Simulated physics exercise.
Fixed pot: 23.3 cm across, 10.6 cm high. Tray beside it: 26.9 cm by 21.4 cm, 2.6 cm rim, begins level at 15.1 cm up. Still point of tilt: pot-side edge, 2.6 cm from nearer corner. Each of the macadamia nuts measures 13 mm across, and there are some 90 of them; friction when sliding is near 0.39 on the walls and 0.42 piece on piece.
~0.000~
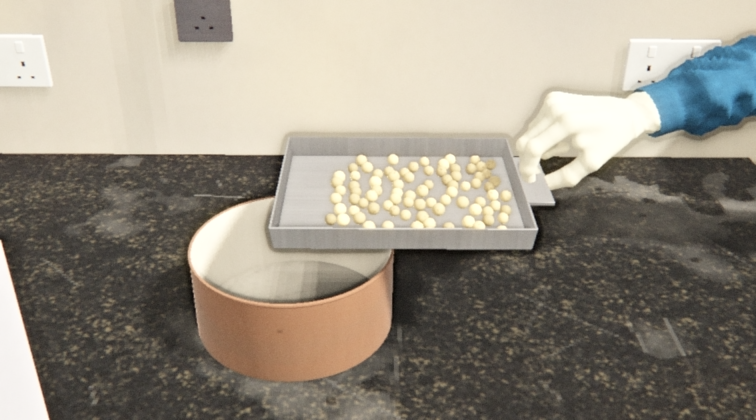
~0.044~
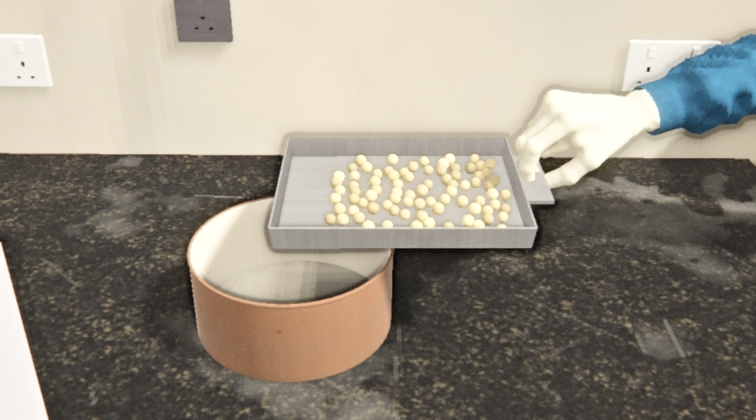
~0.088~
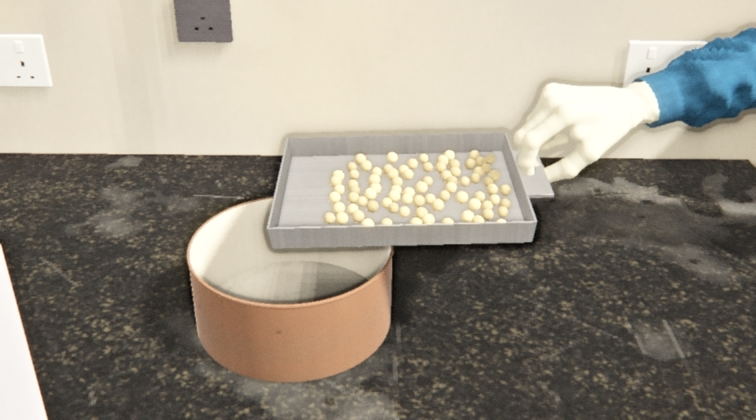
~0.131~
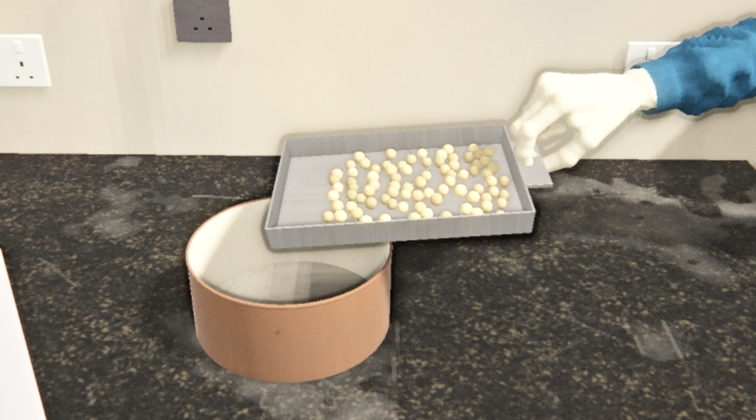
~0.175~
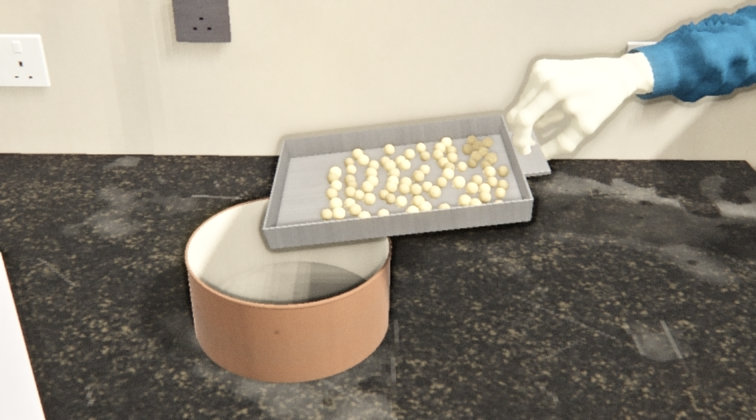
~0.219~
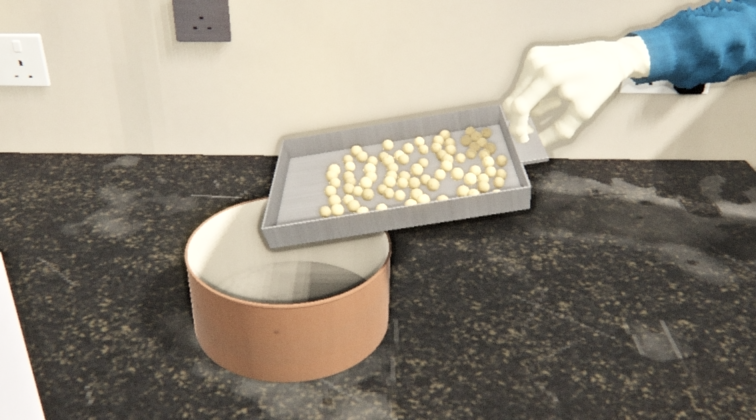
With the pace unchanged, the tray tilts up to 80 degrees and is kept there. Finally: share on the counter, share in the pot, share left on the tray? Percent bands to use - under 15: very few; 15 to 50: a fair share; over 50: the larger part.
Counter - very few, pot - very few, left on the tray - the larger part.
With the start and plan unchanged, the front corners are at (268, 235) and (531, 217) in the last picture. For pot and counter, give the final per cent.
Pot 5, counter 0.
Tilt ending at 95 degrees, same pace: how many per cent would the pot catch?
I'd put it at close to 80 per cent.
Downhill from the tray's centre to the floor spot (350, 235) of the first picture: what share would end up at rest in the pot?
My guess is roughly 0 percent.
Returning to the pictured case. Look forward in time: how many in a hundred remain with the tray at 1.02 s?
About 100%.
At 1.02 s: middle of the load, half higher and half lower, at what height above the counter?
Height: Around 18 cm.
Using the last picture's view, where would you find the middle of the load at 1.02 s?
Load centre est.: (289, 177) px.
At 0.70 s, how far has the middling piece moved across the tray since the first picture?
By then it sits near 12 cm from where it began.
After 0.70 s, tilt 44 degrees; the tray holds 100 %, the pot 0 %.
After 1.02 s, tilt 66 degrees; the tray holds 100 %, the pot 0 %.
After 1.43 s, tilt 80 degrees; the tray holds 95 %, the pot 5 %.
In the end, at 2.3 s, counter 0 %, pot 5 %, tray 95 %.
